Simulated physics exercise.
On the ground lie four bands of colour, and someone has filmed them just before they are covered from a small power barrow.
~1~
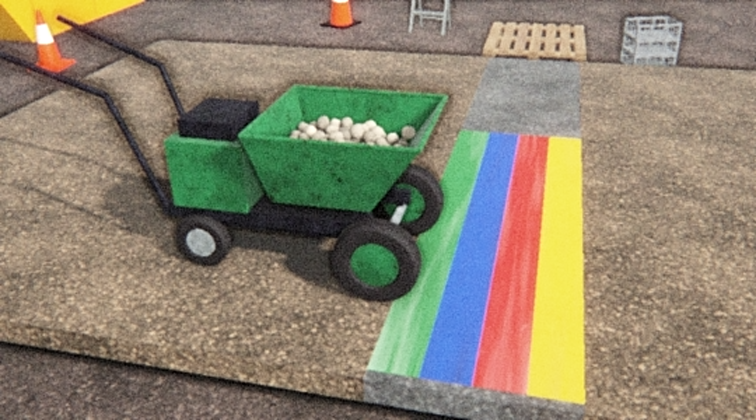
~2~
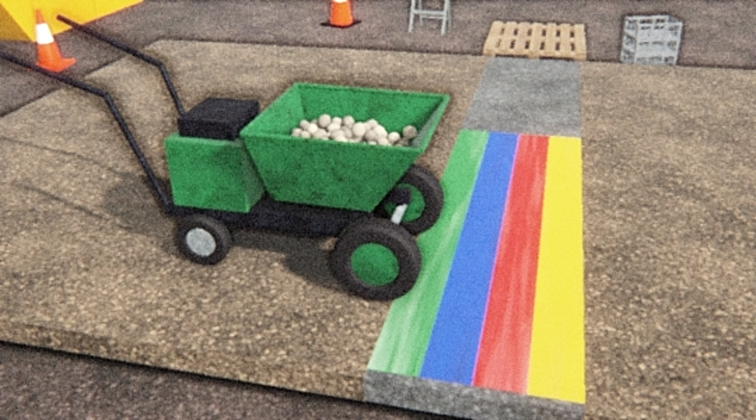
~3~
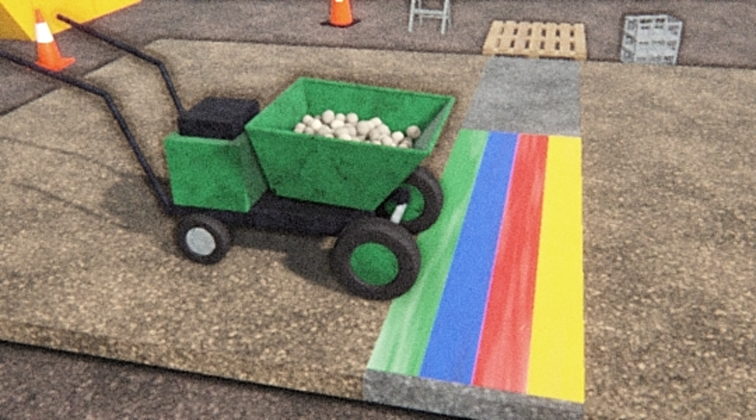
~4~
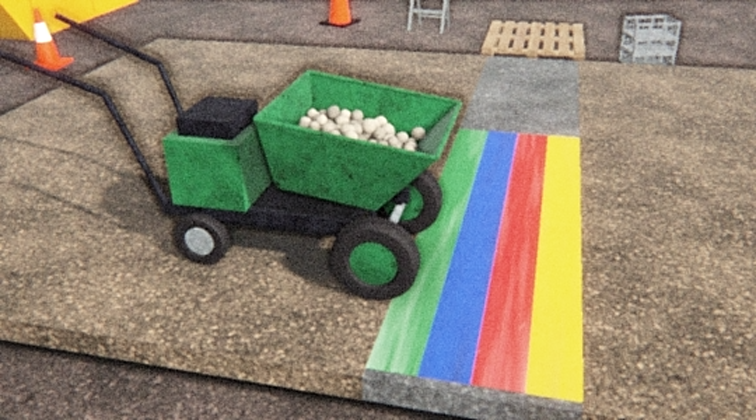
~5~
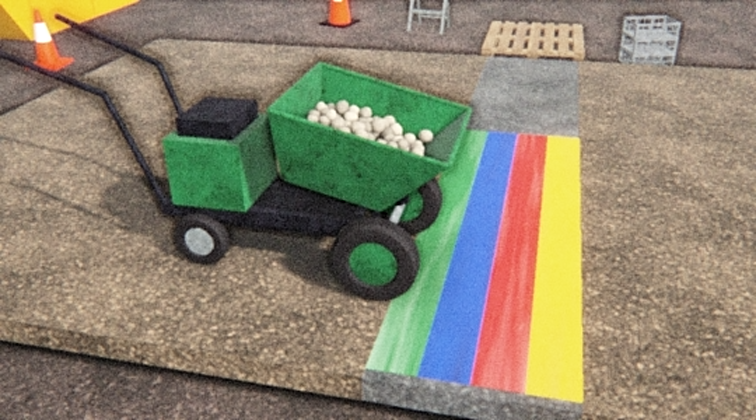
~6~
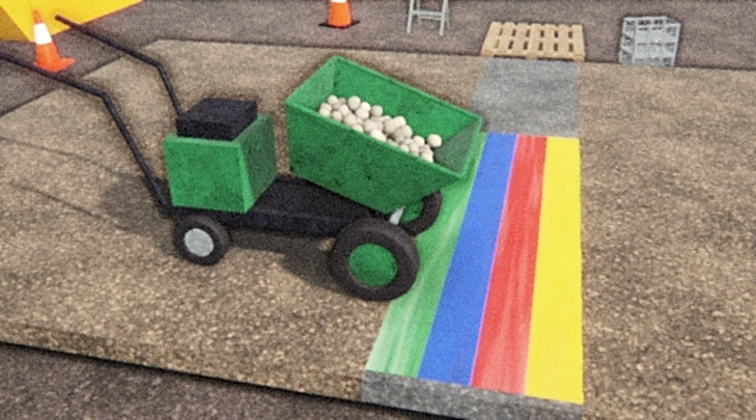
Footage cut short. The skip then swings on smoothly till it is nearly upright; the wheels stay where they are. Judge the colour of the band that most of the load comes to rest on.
Most of it rests on the yellow band.
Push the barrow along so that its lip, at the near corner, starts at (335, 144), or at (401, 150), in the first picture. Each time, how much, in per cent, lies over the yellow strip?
About 0 %, then 30 %.
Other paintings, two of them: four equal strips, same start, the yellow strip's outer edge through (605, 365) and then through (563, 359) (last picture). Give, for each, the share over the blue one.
The first one comes out at 0 percent, while the second comes out at 0 percent.
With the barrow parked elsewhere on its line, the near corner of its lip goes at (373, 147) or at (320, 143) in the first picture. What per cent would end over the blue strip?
In order, close to 10 and 30 in a hundred.
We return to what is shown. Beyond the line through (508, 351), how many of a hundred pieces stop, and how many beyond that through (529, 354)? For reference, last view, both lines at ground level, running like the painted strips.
About 60 and 50 %.
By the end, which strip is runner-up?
Second: Red.
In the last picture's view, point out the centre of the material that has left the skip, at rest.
Near pixel (556, 277).
Shortly afterwards, skip tipped steeply; the whole lot in the skip.
Next, skip tipped right over; the bulk in the skip; a little over the red strip; a little over the yellow strip; only a few off the paint.
Some moments later, skip tipped right over; near a third in the skip; near a quarter over the red strip; near a third over the yellow strip; a little off the paint.
In the end, skip tipped right over; near a third in the skip; none at all over the green strip; none at all over the blue strip; near a quarter over the red strip; near a third over the yellow strip; a little off the paint.
